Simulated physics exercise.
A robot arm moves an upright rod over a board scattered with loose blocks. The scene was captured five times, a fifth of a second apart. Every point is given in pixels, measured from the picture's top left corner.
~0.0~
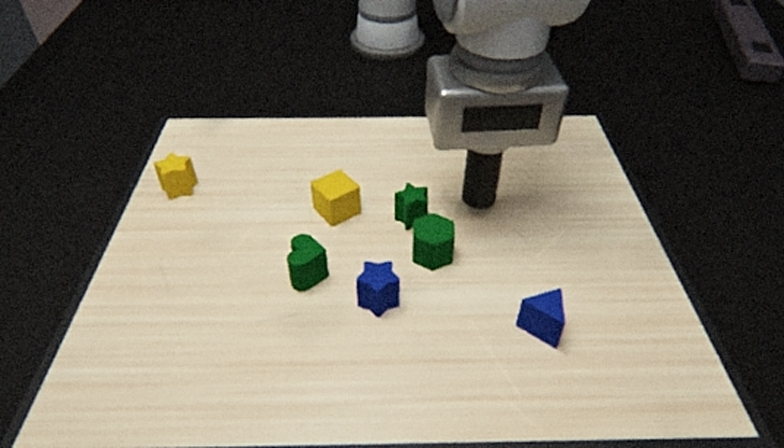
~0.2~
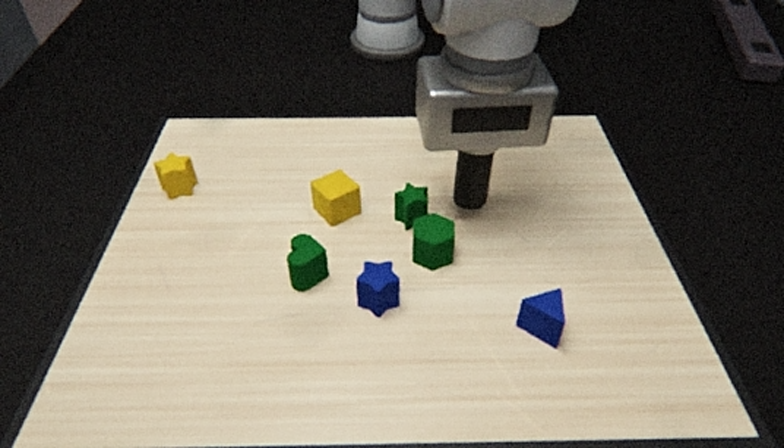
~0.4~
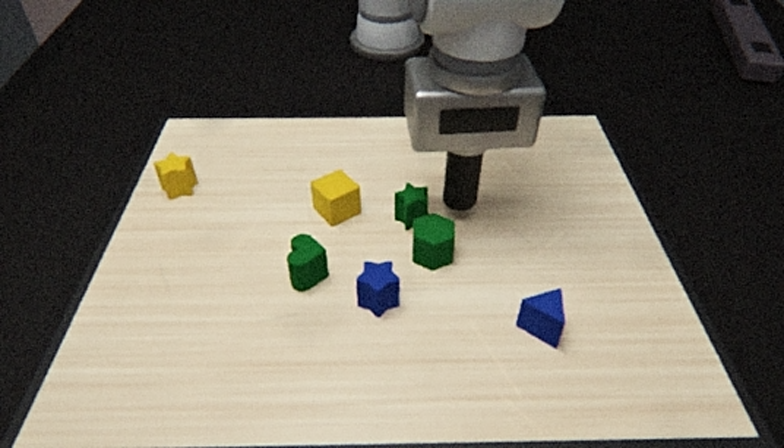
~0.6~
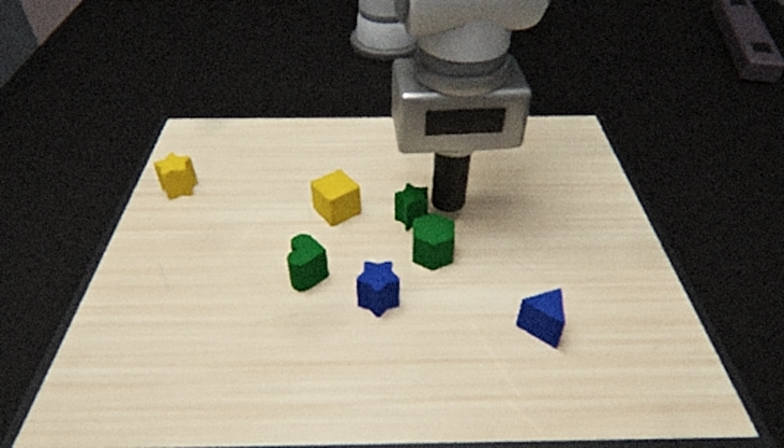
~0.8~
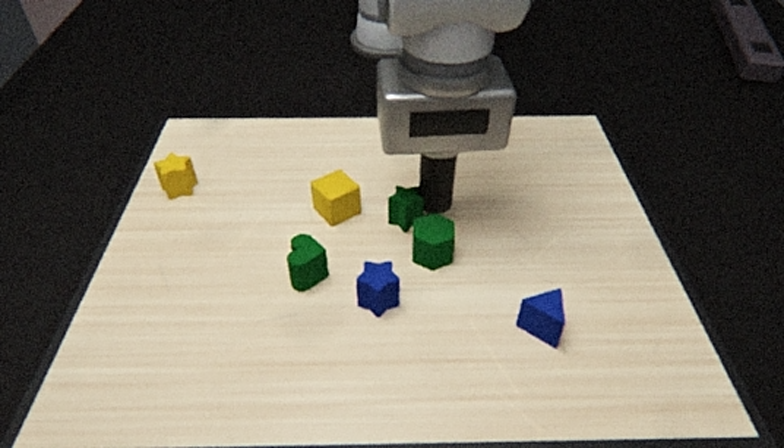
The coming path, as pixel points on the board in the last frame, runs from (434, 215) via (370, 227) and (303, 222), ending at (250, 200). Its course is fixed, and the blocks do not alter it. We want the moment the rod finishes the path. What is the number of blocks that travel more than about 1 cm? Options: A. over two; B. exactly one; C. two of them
C: Two of them.
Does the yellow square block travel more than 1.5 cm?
Yes, that is what happens.
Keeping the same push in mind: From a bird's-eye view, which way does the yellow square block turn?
Looking down: Clockwise.
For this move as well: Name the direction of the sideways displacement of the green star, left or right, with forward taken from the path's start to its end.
Towards the left-hand side.
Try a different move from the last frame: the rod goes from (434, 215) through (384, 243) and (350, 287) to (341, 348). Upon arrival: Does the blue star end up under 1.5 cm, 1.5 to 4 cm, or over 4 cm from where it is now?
The displacement of the blue star is 1.5-4 cm.
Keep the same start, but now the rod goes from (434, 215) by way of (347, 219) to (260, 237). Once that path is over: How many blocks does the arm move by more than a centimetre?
Displaced: Two.
The first path, step by step. One third of the way, rod at (369, 215); green star at (339, 208).
Two thirds of the way, rod at (301, 210); yellow square block at (314, 173), turned 50° clockwise; green star at (284, 214), turned 55° anticlockwise.
At the end, rod at (247, 188); yellow square block at (313, 172), turned 60° clockwise; green star at (282, 214), turned 65° anticlockwise; green six-sided block still.
